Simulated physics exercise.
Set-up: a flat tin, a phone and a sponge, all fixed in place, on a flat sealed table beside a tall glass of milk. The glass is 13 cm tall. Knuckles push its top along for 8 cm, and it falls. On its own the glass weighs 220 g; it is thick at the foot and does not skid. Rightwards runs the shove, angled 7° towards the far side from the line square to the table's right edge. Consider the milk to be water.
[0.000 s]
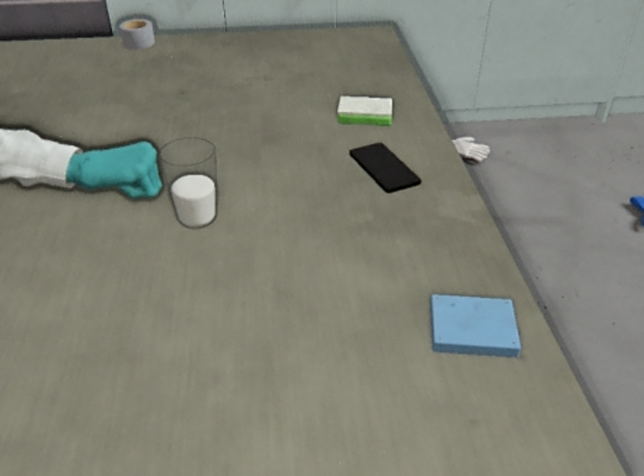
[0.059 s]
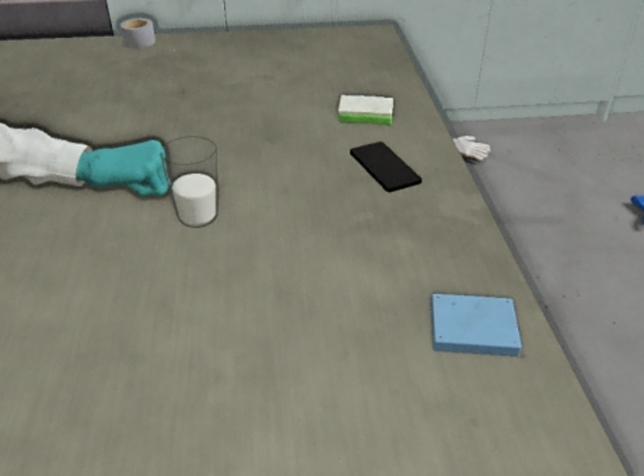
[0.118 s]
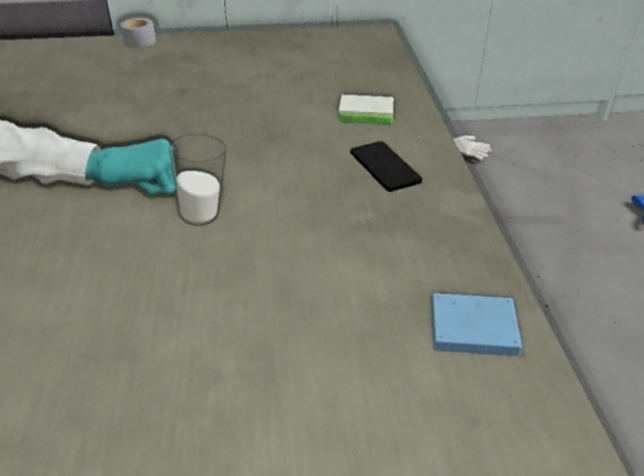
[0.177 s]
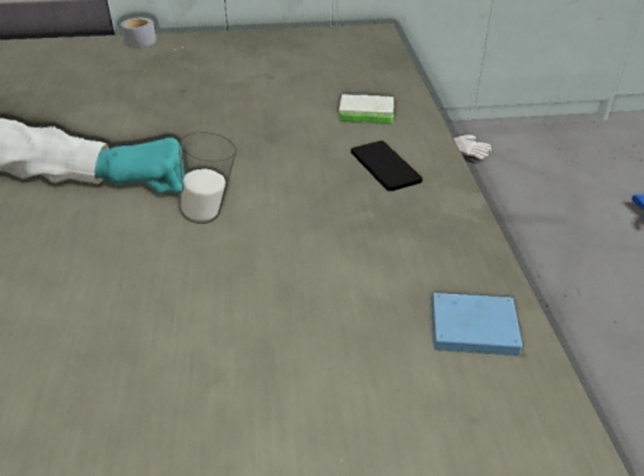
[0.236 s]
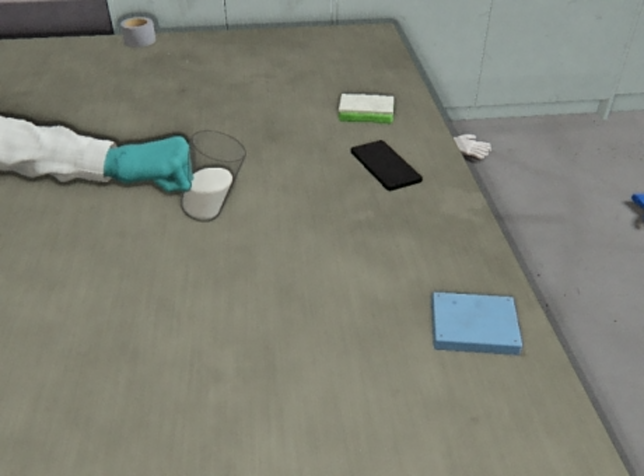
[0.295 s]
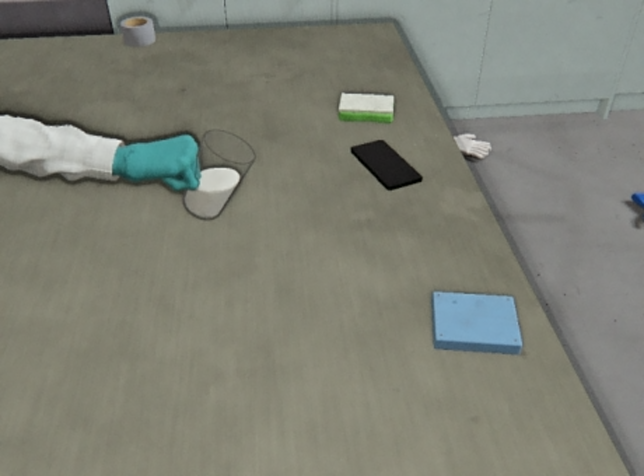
A teal-gloved fist reaches in from the left and moves right against the upper part of a clear glass partly filled with milk. The glass, upright at first, then leans steadily further rightward as the fist keeps pushing, while the phone, sponge and blue flat tin stay still on the table.
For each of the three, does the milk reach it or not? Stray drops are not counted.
Flat tin - no; phone - yes; sponge - no.
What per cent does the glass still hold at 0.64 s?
I'd go with close to 90 %.
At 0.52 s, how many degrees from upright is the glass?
It is at some 60°.
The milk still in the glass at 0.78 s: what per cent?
About 46 %.
By 0.52 s the tilt is 61° and 100 per cent is in the glass, 0 has run off the table; wet so far, nothing.
By 0.64 s the tilt is 85° and 91 per cent is in the glass, 0 has run off the table; wet so far, nothing.
By 0.78 s the tilt is 85° and 46 per cent is in the glass, 0 has run off the table; wet so far, nothing.
By 1.02 s the tilt is 85° and 22 per cent is in the glass, 2 has run off the table; wet so far, phone.
At rest 8 per cent is in the glass, 35 has run off the table; wet so far, phone.
